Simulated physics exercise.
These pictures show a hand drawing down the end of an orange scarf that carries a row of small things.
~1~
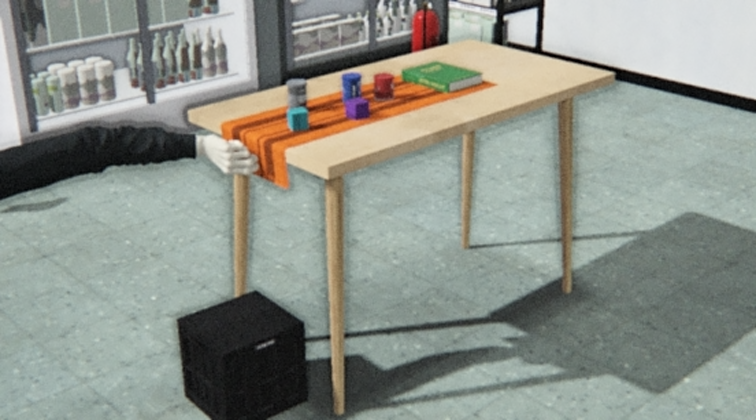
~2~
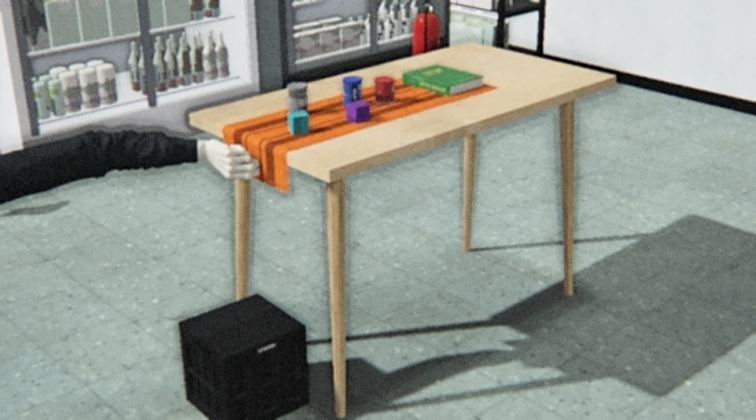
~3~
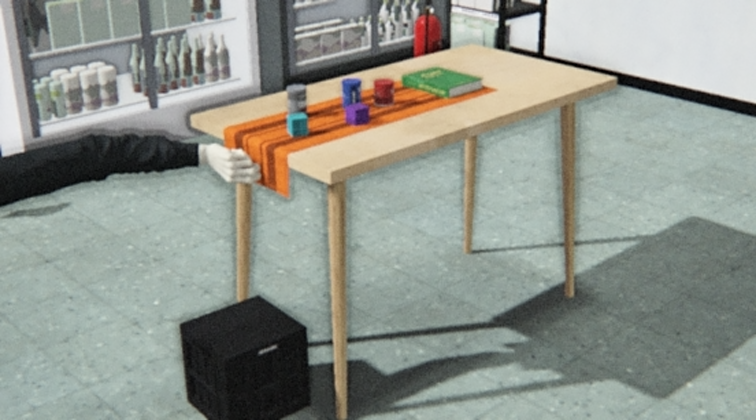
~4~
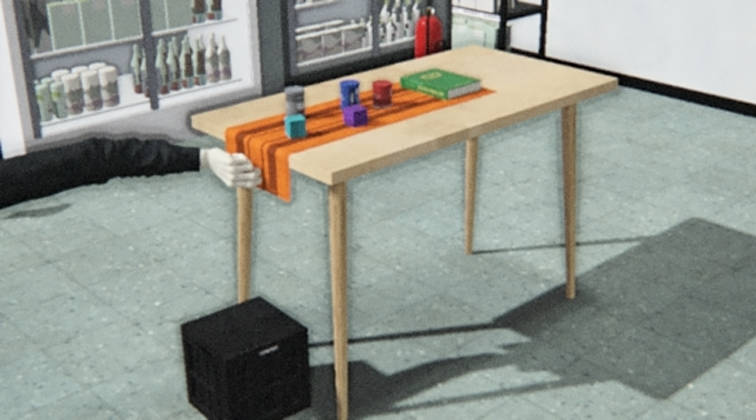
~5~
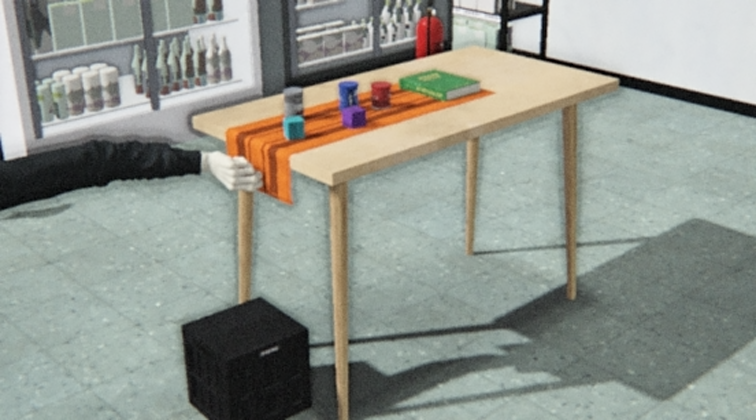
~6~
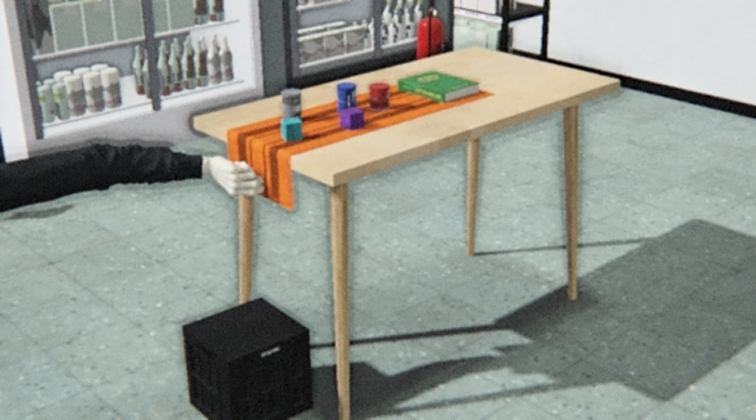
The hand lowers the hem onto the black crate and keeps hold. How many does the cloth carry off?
The count of fallen things is four.
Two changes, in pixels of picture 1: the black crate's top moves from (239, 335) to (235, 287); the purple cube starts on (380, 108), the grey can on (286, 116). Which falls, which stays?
The purple cube does not fall; the grey can falls.
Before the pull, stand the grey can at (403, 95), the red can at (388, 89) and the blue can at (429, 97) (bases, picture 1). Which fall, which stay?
The grey can stays on; the red can does not fall; the blue can remains up.
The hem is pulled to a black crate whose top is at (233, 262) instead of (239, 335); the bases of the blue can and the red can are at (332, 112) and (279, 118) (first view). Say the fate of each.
The blue can stays on; the red can falls.
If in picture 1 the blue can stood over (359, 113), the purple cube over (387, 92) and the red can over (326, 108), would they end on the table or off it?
The blue can goes over, the purple cube holds on, the red can comes down.
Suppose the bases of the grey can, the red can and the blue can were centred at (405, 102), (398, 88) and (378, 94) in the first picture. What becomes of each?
The grey can survives; the red can does not fall; the blue can stays on.
Soon after, hem near (262, 271); turquoise cube and grey can gone.
Then, hem on the crate; turquoise cube, grey can, purple cube and blue can gone.
At rest, hem on the crate; turquoise cube, grey can, purple cube and blue can gone. It carries off four.
